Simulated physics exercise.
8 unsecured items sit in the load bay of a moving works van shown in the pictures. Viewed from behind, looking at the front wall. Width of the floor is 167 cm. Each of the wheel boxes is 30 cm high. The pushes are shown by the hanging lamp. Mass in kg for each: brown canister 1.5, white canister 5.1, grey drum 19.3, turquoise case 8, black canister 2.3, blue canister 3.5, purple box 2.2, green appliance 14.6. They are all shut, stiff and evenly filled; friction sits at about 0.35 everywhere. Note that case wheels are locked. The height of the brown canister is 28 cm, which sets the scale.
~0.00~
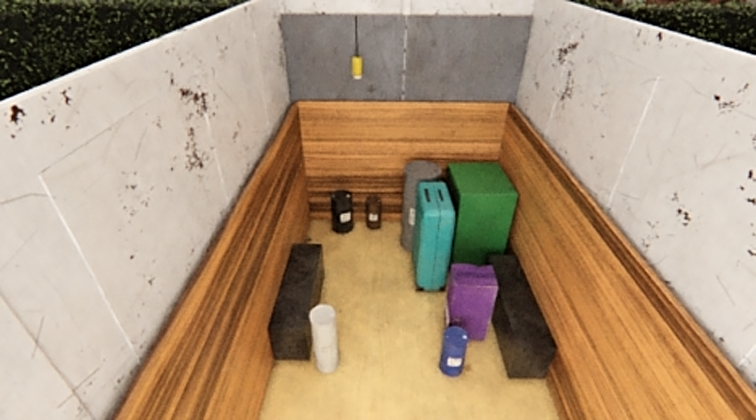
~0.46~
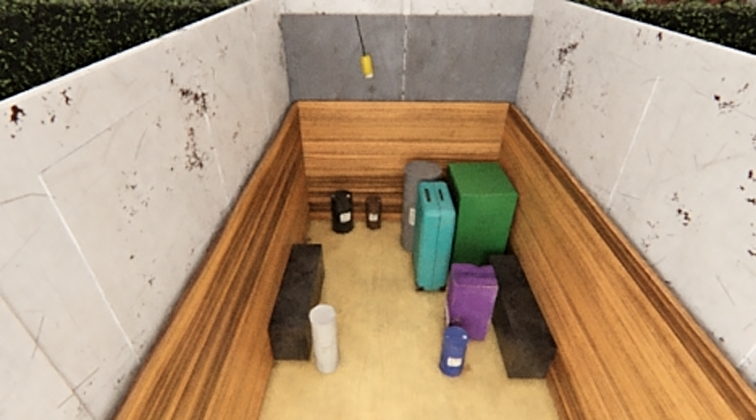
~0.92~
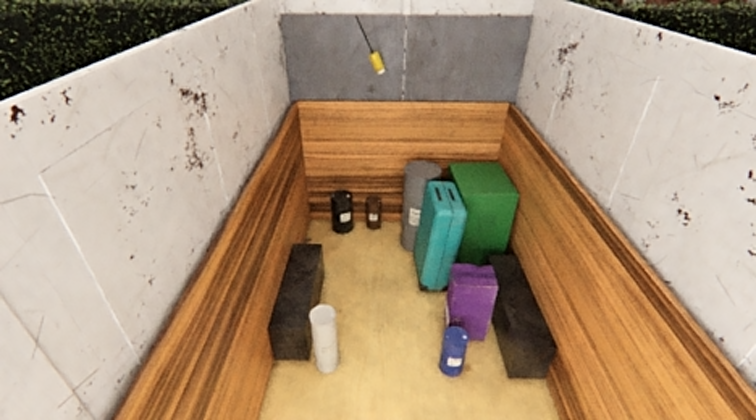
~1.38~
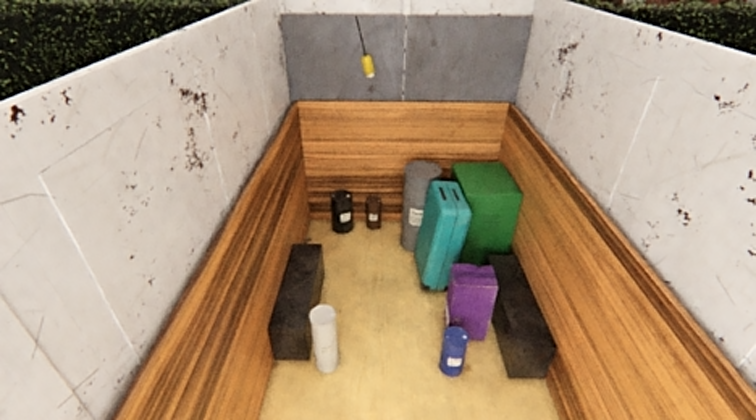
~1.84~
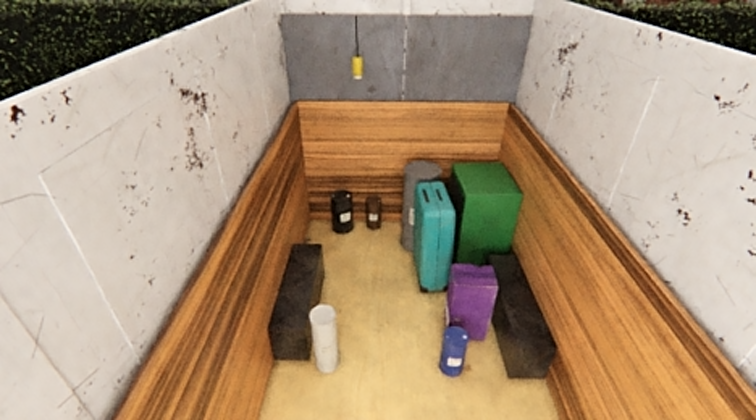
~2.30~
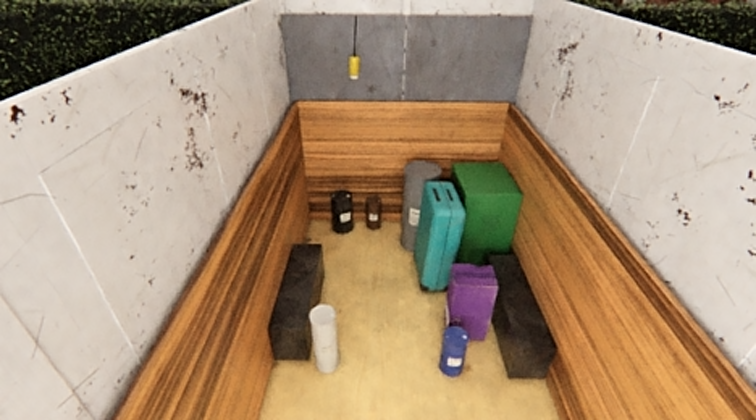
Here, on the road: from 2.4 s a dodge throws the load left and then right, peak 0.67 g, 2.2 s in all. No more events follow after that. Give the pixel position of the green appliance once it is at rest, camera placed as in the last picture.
(479, 215).
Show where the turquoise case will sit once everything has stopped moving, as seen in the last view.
(410, 267).
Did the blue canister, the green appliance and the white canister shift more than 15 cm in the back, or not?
Blue canister: Remains in place; green appliance: Remains in place; white canister: Is displaced.
Around 3.10 s, force 0.49 g left; green appliance shifted 10 cm near (462, 217); turquoise case at 68° to upright; purple box shifted 14 cm.
Around 4.00 s, force 0.61 g right; green appliance shifted 24 cm near (444, 215); turquoise case on its side; grey drum at 15° to upright.
Around 4.40 s, force 0.24 g right; green appliance shifted 6 cm near (479, 215); white canister on its side; turquoise case on its side.
Finally (7.2 s), on their side or leaning hard in the back, white canister, grey drum and turquoise case; not toppled but over 15 cm from the start, black canister; the other 4 still in place (within 15 cm). In the last view, green appliance near (479, 215).
